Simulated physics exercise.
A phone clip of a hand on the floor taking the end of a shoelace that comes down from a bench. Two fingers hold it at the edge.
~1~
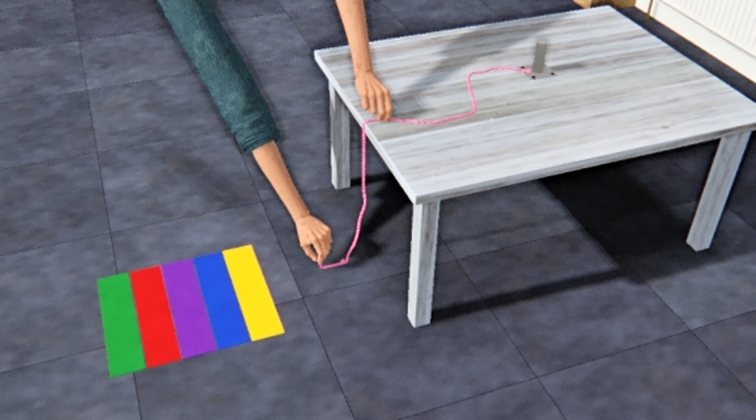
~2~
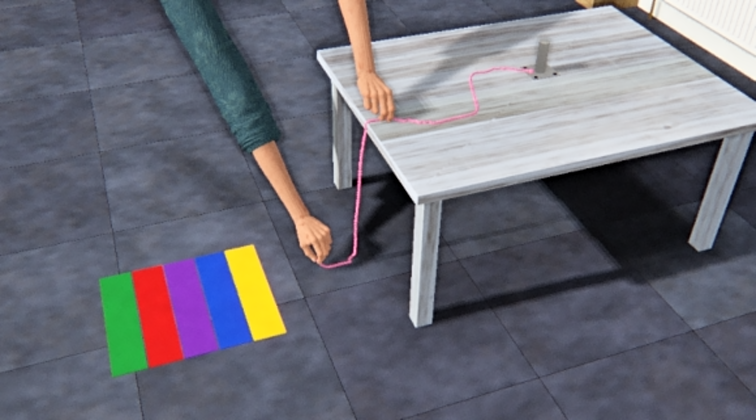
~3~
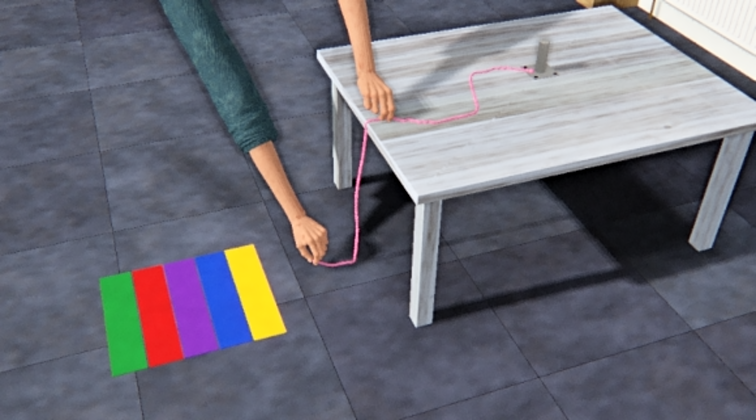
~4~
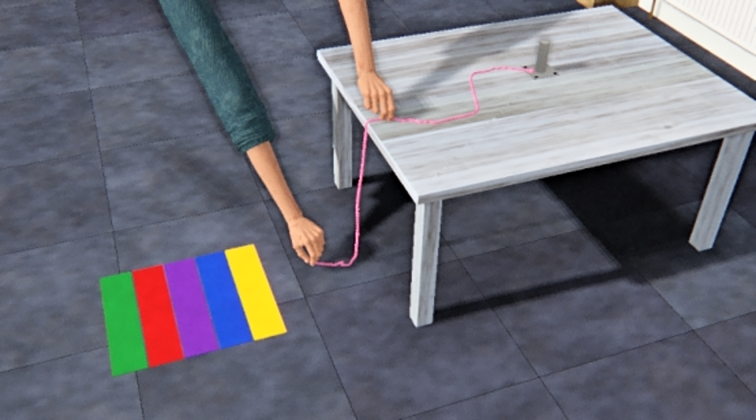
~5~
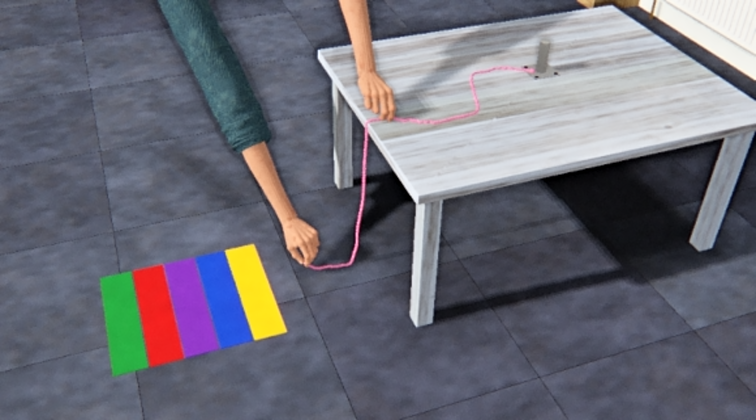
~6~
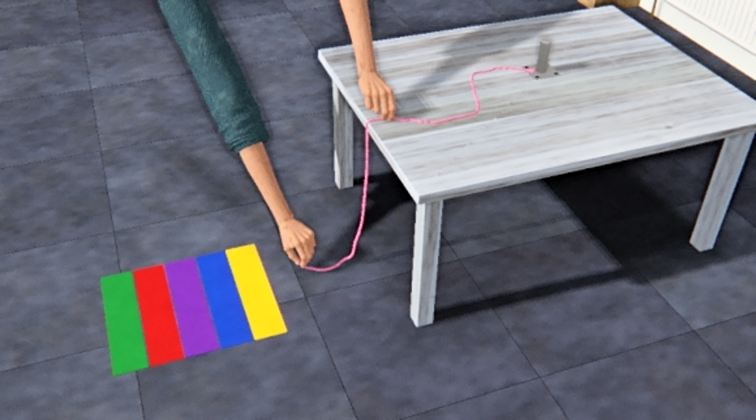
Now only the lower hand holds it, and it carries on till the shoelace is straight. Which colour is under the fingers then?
The end stops over the green strip.
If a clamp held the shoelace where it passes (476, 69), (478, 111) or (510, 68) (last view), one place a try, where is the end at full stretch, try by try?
About (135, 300), (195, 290) and (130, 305).
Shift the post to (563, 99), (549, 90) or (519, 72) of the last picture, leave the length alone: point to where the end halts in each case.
Near (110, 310), (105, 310) and (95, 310).
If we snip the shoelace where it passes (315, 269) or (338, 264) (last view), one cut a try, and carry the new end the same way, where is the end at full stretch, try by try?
Near (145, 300) and (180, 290).
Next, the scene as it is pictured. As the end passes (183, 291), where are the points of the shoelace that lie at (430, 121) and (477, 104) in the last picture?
About (364, 125), and the other about (423, 102).
Soon after, end near (183, 291); over purple.
Then, end near (144, 300); over red.
At full stretch, end near (120, 306); over green. It gets as far as the green strip.
